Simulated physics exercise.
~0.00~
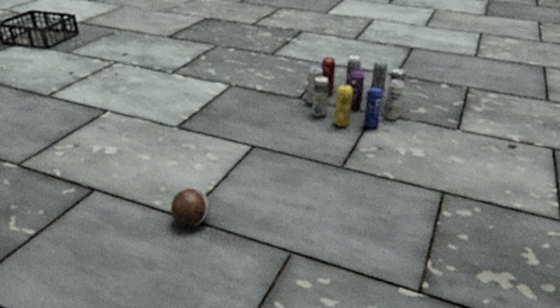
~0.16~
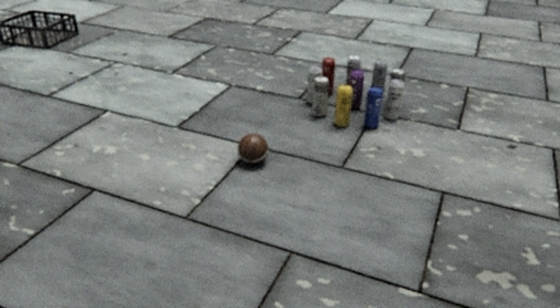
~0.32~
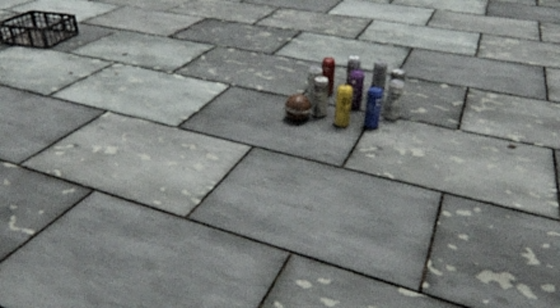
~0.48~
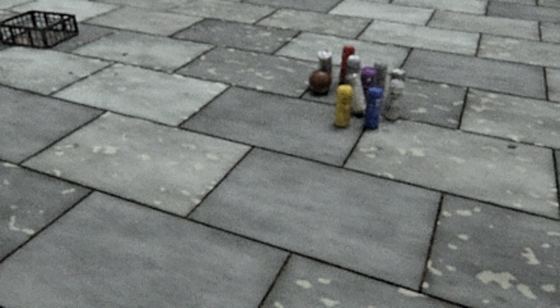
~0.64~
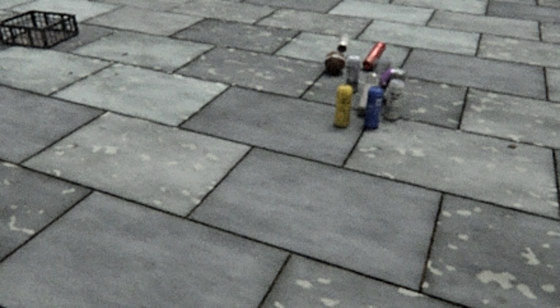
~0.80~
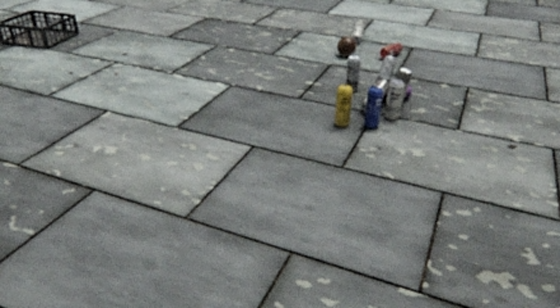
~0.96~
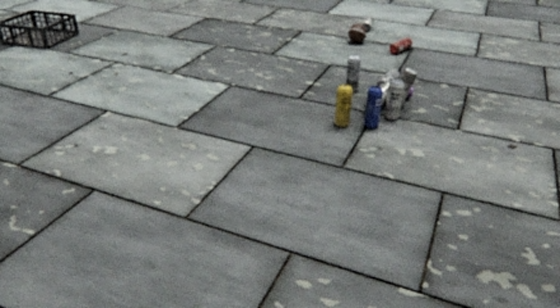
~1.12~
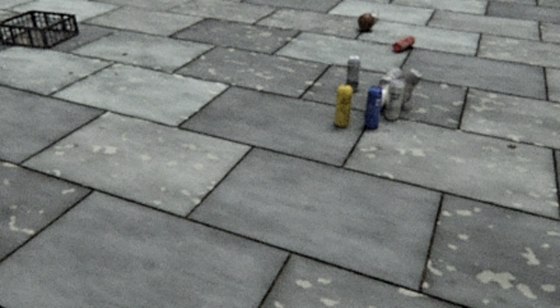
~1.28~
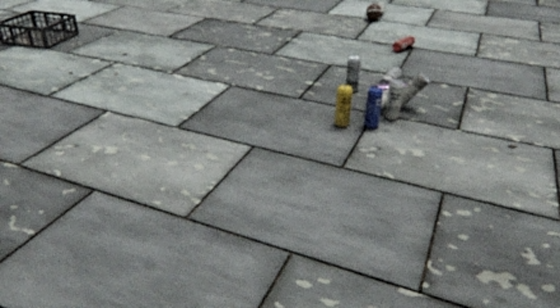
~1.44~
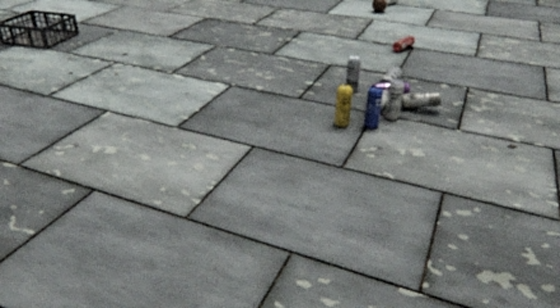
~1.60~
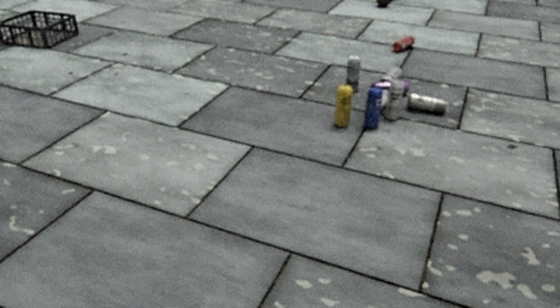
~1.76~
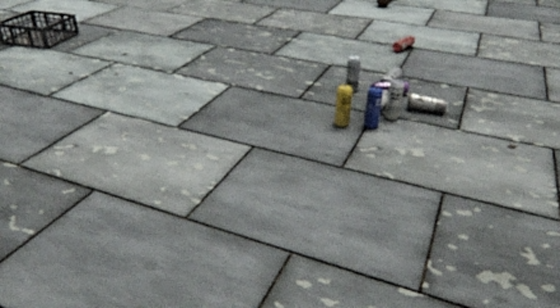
The footage shows a brown ball rolling across grey paving into a cluster of upright tubes, knocking the red one and several others over. The ball rolls on toward the top edge, while the yellow and blue tubes stay standing and a pale tube topples to the right.
